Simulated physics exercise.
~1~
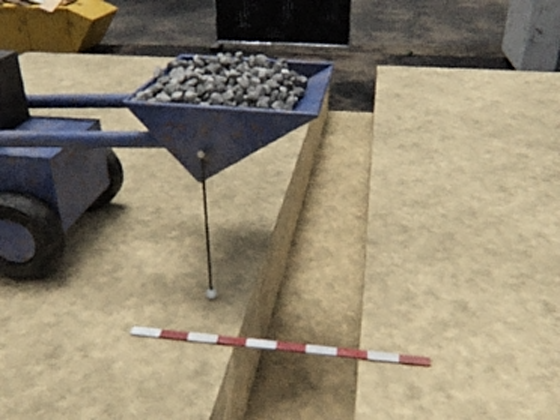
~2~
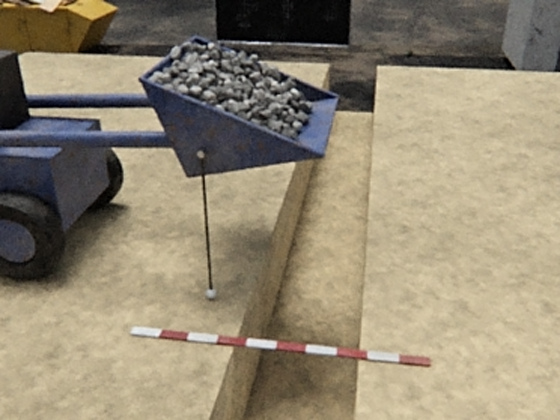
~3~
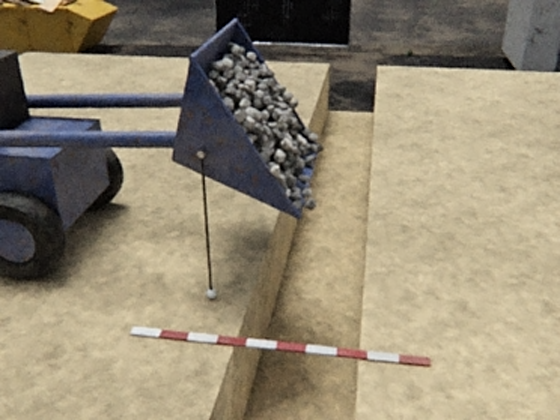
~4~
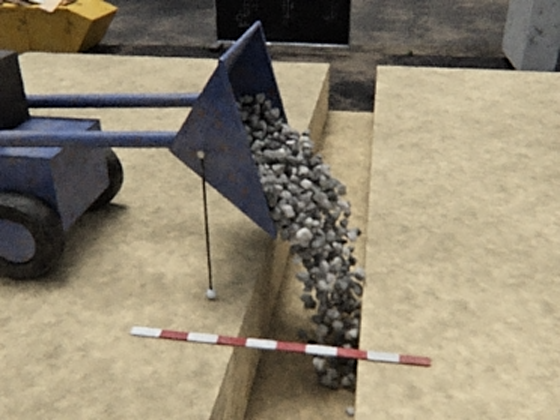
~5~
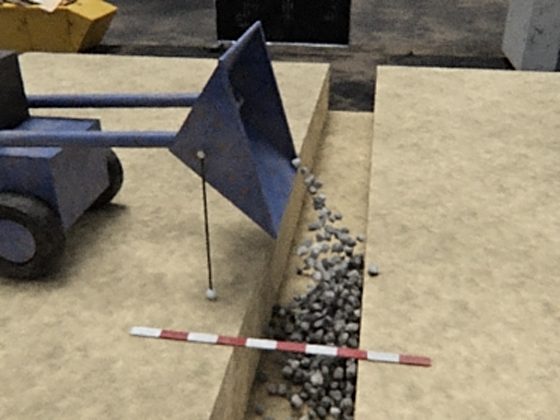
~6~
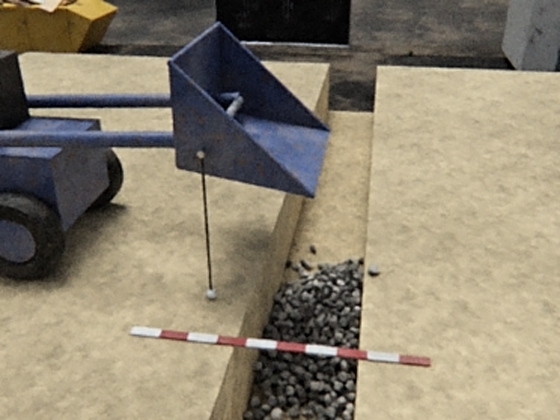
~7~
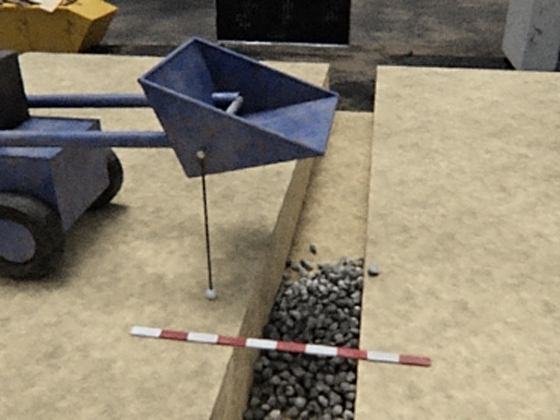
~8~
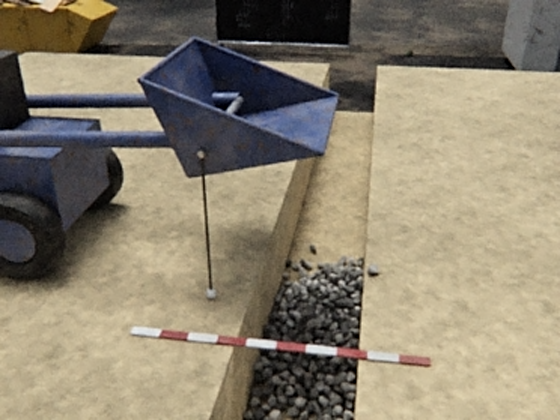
At the start, a blue loader on the left holds a bucket heaped with grey stones beside a straight-sided trench, with a red and white striped rod lying across the gap. The bucket tips forward to the right, and the stones slide towards its lower edge. As it tilts steeply, they pour over the lip and tumble into the trench. The last few drop out while a pile builds up below. The emptied bucket then swings partway back up and stops, still, with all the stones appearing to rest in the trench.
